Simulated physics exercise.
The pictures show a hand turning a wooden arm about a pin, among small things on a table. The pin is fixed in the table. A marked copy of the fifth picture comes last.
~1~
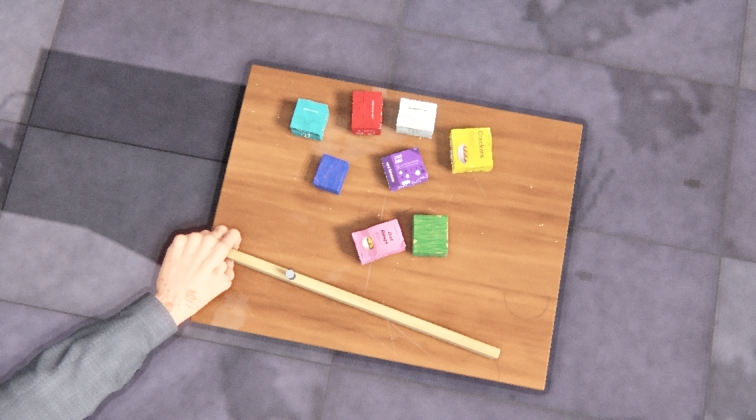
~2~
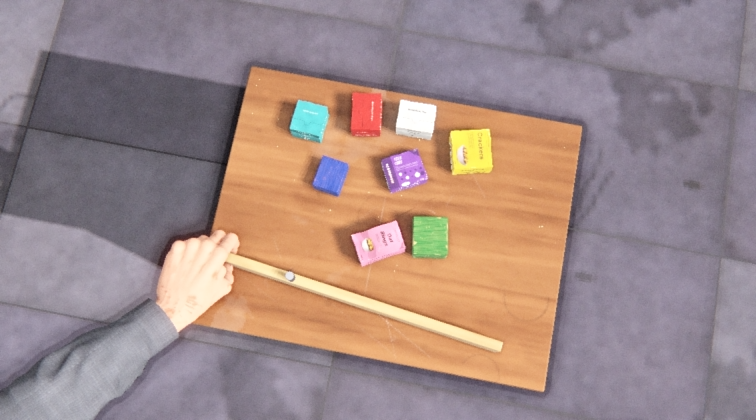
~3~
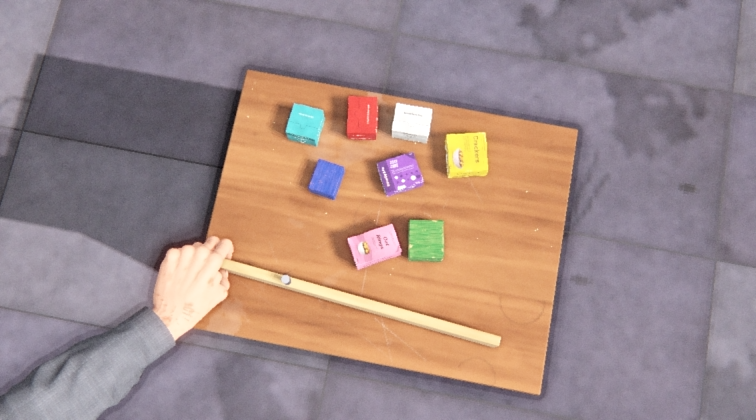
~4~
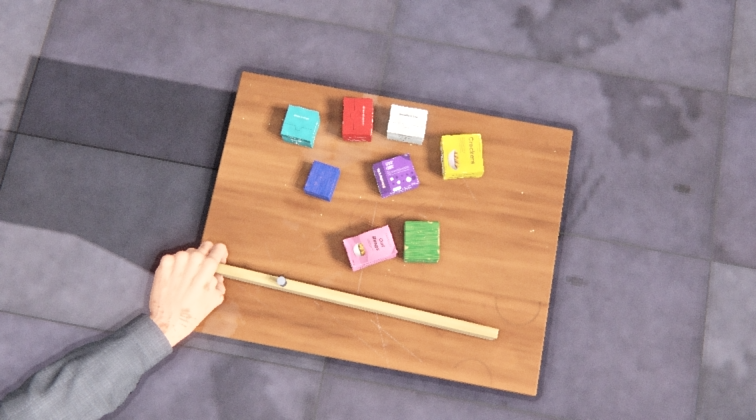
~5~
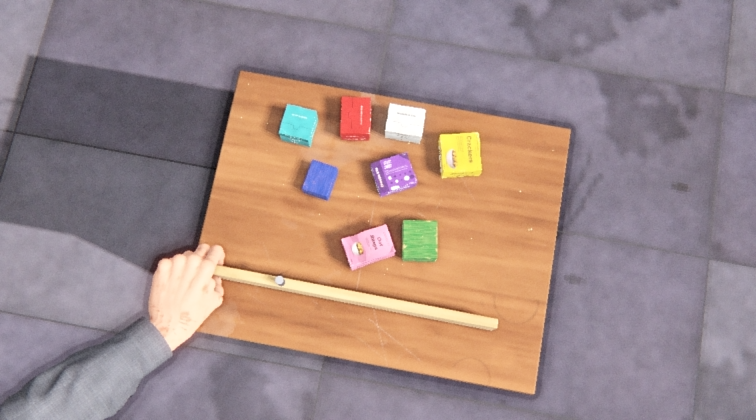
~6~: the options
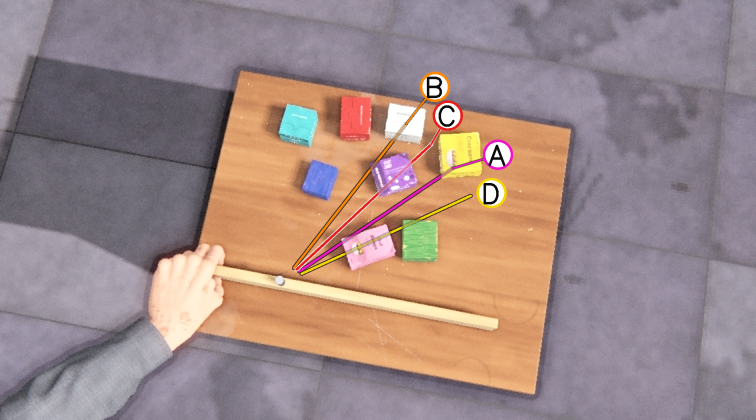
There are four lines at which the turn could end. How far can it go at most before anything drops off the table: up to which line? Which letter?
Line B.
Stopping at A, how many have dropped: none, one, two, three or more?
In all, none.
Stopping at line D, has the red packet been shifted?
No.
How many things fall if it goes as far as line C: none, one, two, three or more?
By then, none.
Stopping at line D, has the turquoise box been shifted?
No.
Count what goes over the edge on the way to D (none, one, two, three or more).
By then, none.
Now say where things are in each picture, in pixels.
In the first frame, yellow packet (471, 150); turquoise box (310, 120); purple packet (404, 170).
In the second frame, arm (399, 313); green block (430, 238).
In the third frame, arm (397, 312); red packet (363, 118).
In the fourth frame, arm (394, 310); pink box (370, 248).
In the fifth frame, arm (393, 304); turquoise box (299, 126); purple packet (394, 175); green block (419, 242).
On the marked copy, A at (377, 219); B at (351, 195); C at (365, 206); D at (387, 235).
Taking B. A third of the way, arm (392, 257); green block (414, 231); white box (405, 124).
Two thirds of the way, arm (373, 216); red packet (352, 115); yellow packet (456, 142).
When it is over, arm (351, 194); red packet (334, 86); white box (394, 107); nothing has fallen.
As for the rest, A is safe but short; C is safe but short; D is safe but short.
